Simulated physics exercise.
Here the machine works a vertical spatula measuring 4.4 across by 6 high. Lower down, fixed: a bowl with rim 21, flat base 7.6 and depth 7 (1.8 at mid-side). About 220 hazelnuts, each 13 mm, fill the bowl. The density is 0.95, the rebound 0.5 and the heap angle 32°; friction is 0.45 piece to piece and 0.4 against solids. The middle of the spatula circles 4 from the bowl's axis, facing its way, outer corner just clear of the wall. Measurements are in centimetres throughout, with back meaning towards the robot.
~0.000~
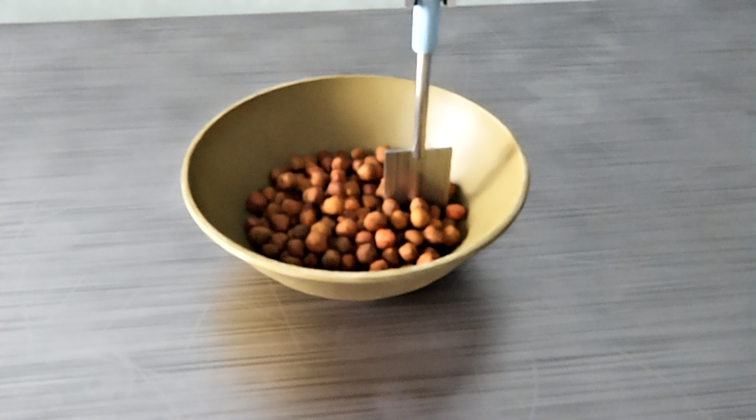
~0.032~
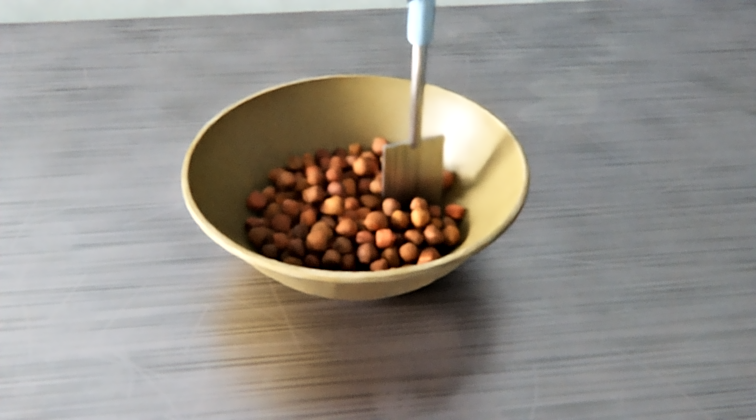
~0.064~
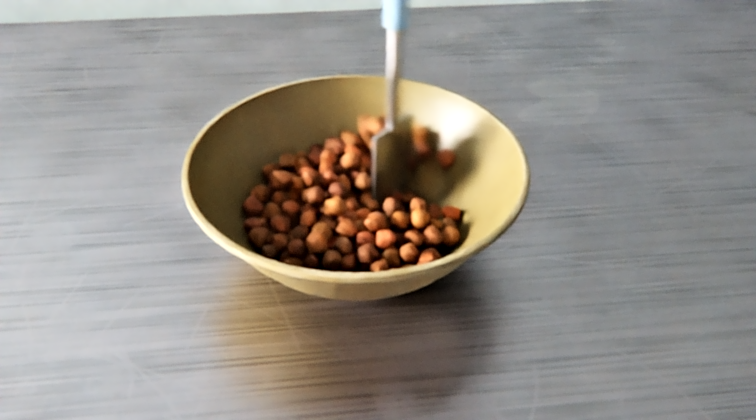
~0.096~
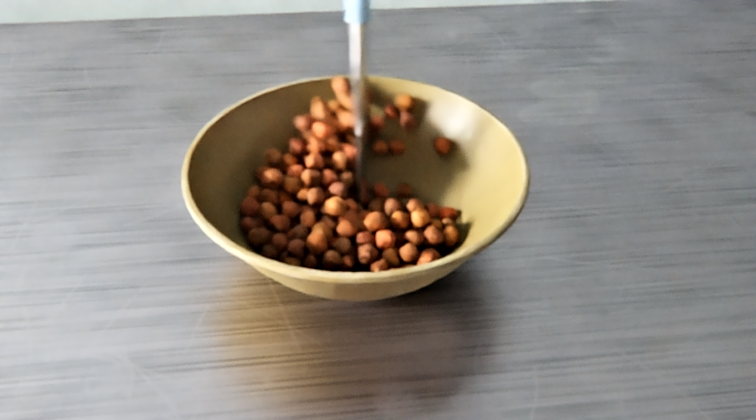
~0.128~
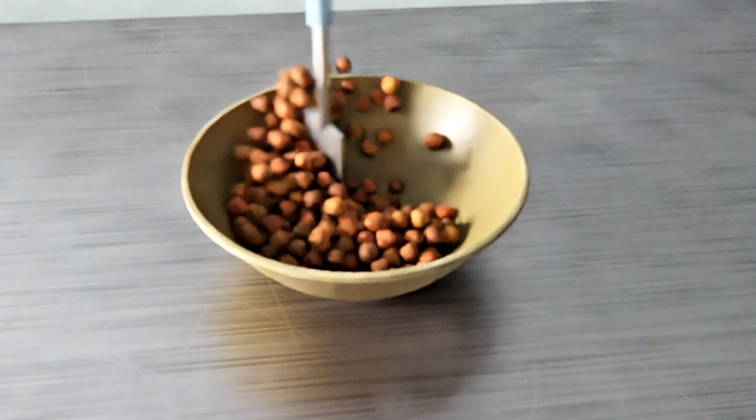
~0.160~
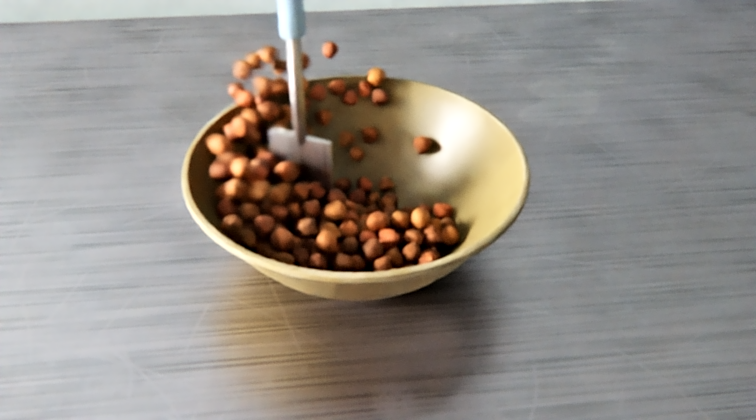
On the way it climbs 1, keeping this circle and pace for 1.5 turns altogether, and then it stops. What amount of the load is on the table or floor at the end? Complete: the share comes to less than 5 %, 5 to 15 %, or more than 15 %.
The share comes to more than 15 %.
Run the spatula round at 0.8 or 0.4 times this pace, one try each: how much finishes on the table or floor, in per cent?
Estimates in order: Some 10 % and some 0 %.
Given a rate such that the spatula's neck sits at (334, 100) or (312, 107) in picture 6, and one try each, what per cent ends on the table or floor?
About 5 % for one try and about 15 % for the other, in order.
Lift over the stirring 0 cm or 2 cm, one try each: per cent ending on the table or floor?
Try one: Around 25 %; try two: Around 20 %.
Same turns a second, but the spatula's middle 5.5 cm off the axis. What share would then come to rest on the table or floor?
Then about 20 per cent.
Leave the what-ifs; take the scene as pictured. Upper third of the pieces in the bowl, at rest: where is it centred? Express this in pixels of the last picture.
Around (316, 205).
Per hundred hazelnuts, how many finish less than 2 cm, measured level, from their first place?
Result: Close to 5 per cent of the load.
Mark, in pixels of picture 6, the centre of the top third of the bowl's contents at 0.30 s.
Around (393, 237).
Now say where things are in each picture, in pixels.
In the first picture, spatula neck at (420, 129), 0° round; upper third of the load around (344, 202), from x 255 to 455, top at y 155; 221 in the bowl.
In the second picture, spatula neck at (416, 120), 14° round; upper third of the load around (348, 198), from x 255 to 455, top at y 145.
In the third picture, spatula neck at (394, 105), 47° round; upper third of the load around (345, 174), from x 250 to 450, top at y 125.
In the fourth picture, spatula neck at (359, 98), 82° round; upper third of the load around (329, 159), from x 250 to 450, top at y 85.
In the fifth picture, spatula neck at (324, 102), 117° round; upper third of the load around (300, 155), from x 240 to 450, top at y 65.
In the sixth picture, spatula neck at (299, 115), 151° round; upper third of the load around (265, 161), from x 220 to 450, top at y 50; 217 in the bowl, 4 in flight or on the tool.
After 0.30 s, 298° round, highest piece 11 above the table; 191 in the bowl, 6 on the table or floor, 24 in flight or on the tool.
After 0.43 s, 85° round, highest piece 9 above the table; 174 in the bowl, 38 on the table or floor, 9 in flight or on the tool.
After 0.70 s, 180° round, highest piece 7 above the table; 170 in the bowl, 50 on the table or floor, 1 in flight or on the tool.
After 1.40 s, 180° round, highest piece 5 above the table; 170 in the bowl, 51 on the table or floor.
At rest, 170 in the bowl, 51 on the table or floor. That is 23 % on the table or floor.
